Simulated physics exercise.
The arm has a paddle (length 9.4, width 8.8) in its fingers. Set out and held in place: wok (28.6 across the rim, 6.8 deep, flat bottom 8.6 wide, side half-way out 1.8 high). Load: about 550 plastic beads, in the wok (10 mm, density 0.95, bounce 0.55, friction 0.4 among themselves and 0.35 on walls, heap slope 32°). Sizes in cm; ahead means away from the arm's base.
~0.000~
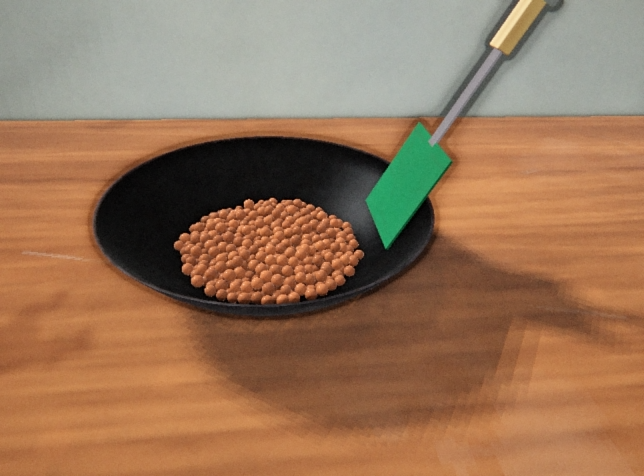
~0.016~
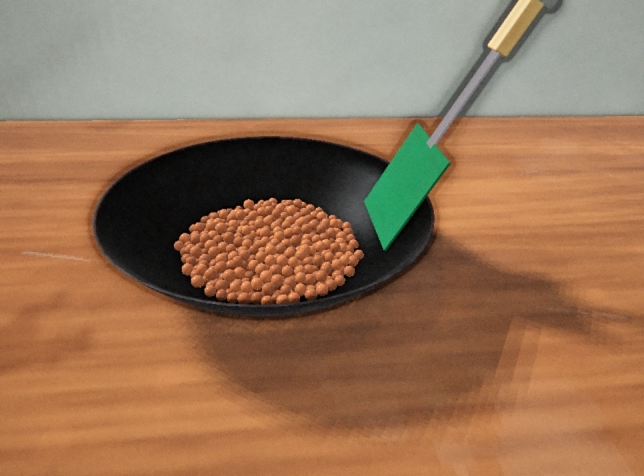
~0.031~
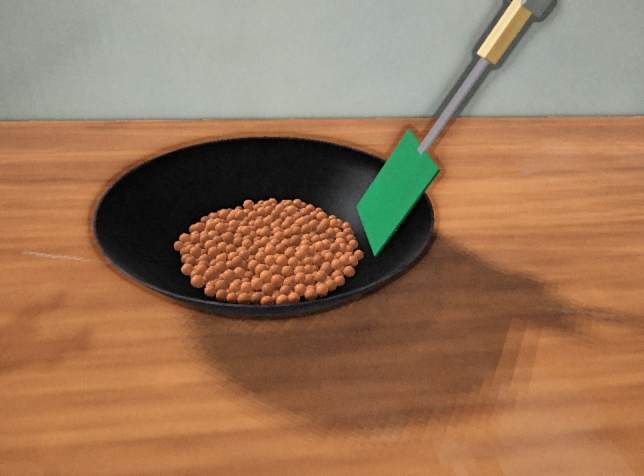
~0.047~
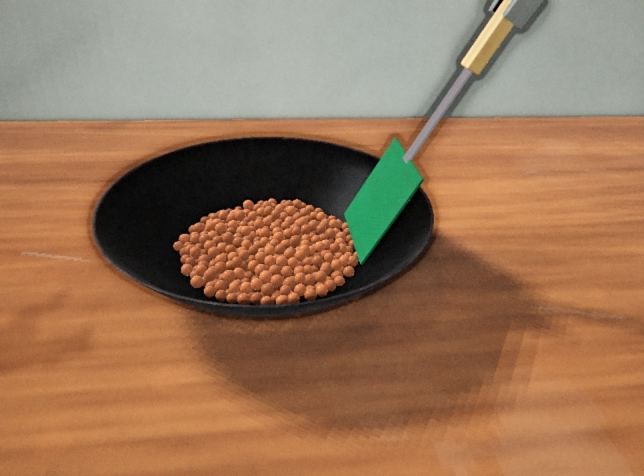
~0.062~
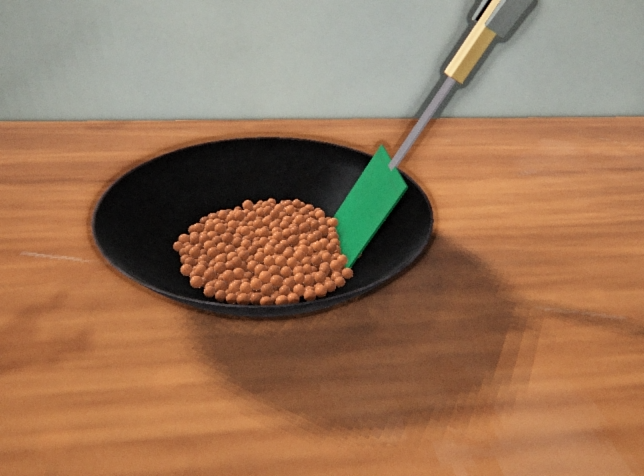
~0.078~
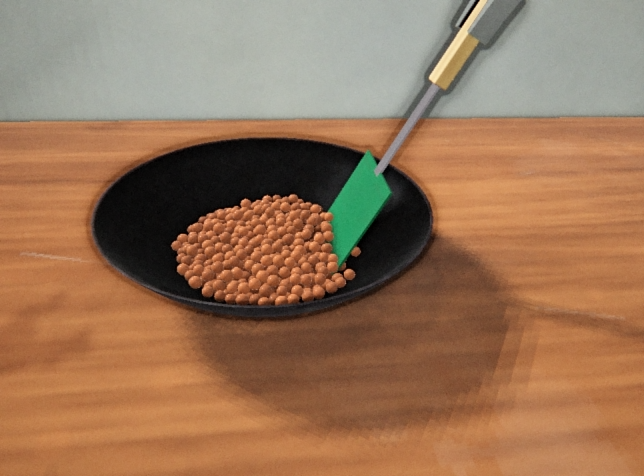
A green paddle on a metal rod slid down and to the left inside a black wok on a wooden table, reaching the heap of small brown beads and nudging a few at its right edge.
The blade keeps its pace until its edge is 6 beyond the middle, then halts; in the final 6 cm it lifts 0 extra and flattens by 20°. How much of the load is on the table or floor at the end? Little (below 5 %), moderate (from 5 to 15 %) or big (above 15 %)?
A little share, below 5 %, ends on the table or floor.
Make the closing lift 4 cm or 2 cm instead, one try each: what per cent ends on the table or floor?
About 0 and 0 per cent.
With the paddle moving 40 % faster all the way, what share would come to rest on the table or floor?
In that case some 5 per cent.
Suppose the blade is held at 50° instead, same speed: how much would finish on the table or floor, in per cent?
In that case some 0 per cent.
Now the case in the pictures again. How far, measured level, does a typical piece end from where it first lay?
About 6 cm.
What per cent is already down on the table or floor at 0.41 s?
Some 0 per cent.
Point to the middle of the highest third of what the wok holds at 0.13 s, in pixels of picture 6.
At about (246, 232).
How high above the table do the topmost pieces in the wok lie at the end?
About 7.0 cm.
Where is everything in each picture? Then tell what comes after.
The paddle top edge at (435, 140), sloping 62°; upper third of the load around (270, 241), from x 180 to 360, top at y 205; 550 in the wok, in the first frame.
The paddle top edge at (433, 141), sloping 62°; upper third of the load around (270, 241), from x 180 to 360, top at y 205, in the second frame.
The paddle top edge at (423, 148), sloping 62°; upper third of the load around (270, 241), from x 180 to 360, top at y 205, in the third frame.
The paddle top edge at (409, 157), sloping 62°; upper third of the load around (270, 241), from x 180 to 360, top at y 205, in the fourth frame.
The paddle top edge at (394, 164), sloping 62°; upper third of the load around (269, 241), from x 180 to 355, top at y 205, in the fifth frame.
The paddle top edge at (379, 170), sloping 62°; upper third of the load around (272, 239), from x 175 to 355, top at y 200; 550 in the wok, in the sixth frame.
After 0.13 s, sloping 62°, highest piece 6 above the table; 550 in the wok.
After 0.18 s, sloping 54°, highest piece 6 above the table; 550 in the wok.
After 0.41 s, sloping 42°, highest piece 7 above the table; 545 in the wok, 3 on the table or floor, 2 on the blade or in flight.
After 1.46 s, sloping 42°, highest piece 7 above the table; 545 in the wok, 5 on the table or floor.
In the end, 545 in the wok, 5 on the table or floor. That is 1 % on the table or floor.
